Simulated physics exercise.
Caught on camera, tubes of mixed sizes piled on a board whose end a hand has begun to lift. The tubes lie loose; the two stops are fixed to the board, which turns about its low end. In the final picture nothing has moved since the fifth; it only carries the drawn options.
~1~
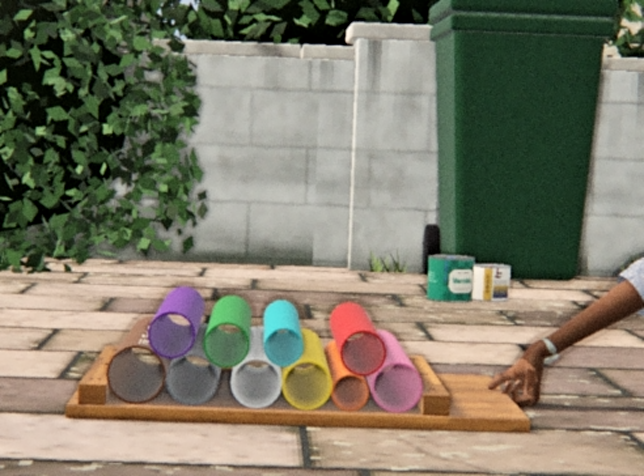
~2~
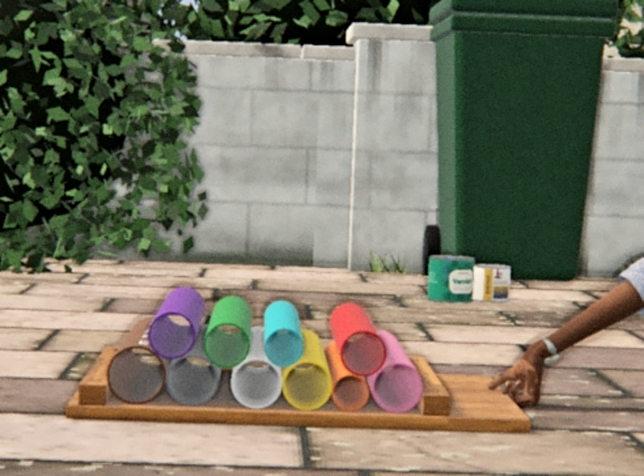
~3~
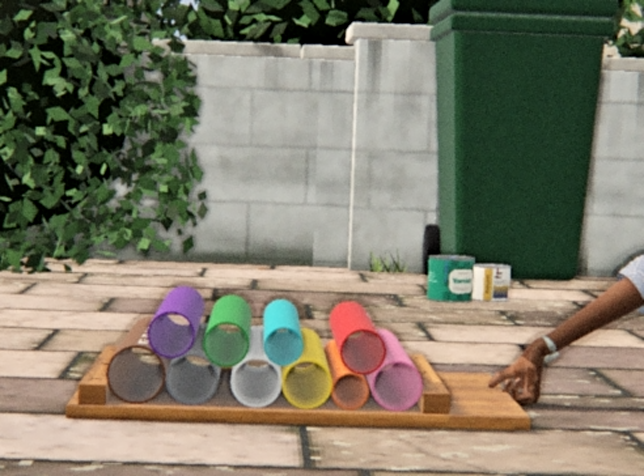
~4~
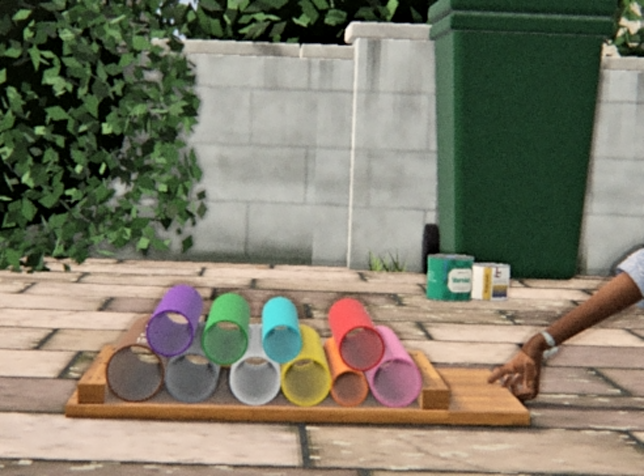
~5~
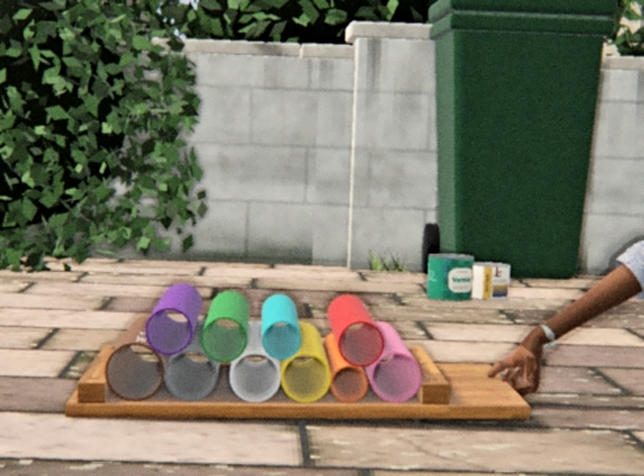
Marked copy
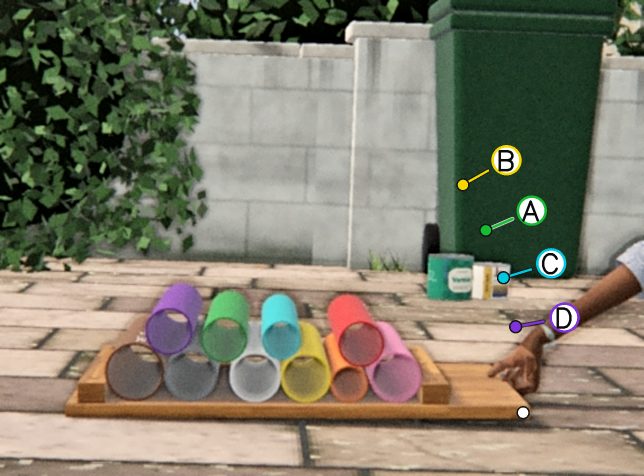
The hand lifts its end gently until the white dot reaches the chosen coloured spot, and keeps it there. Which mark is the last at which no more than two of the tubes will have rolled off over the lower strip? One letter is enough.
The highest mark that will do is B.
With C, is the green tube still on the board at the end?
Yes, with C.
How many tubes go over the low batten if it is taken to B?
With B, none.
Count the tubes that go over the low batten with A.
The count is none.
On the marked copy, A at (486, 230); B at (463, 185); C at (503, 278); D at (516, 327); the white dot at (523, 412).
Following B. Soon after the start, board at 18°.
Later, board at 32°.
In the end, board at 32°, none over the low batten.
As for the rest, A none over the low batten; C none over the low batten; D none over the low batten.
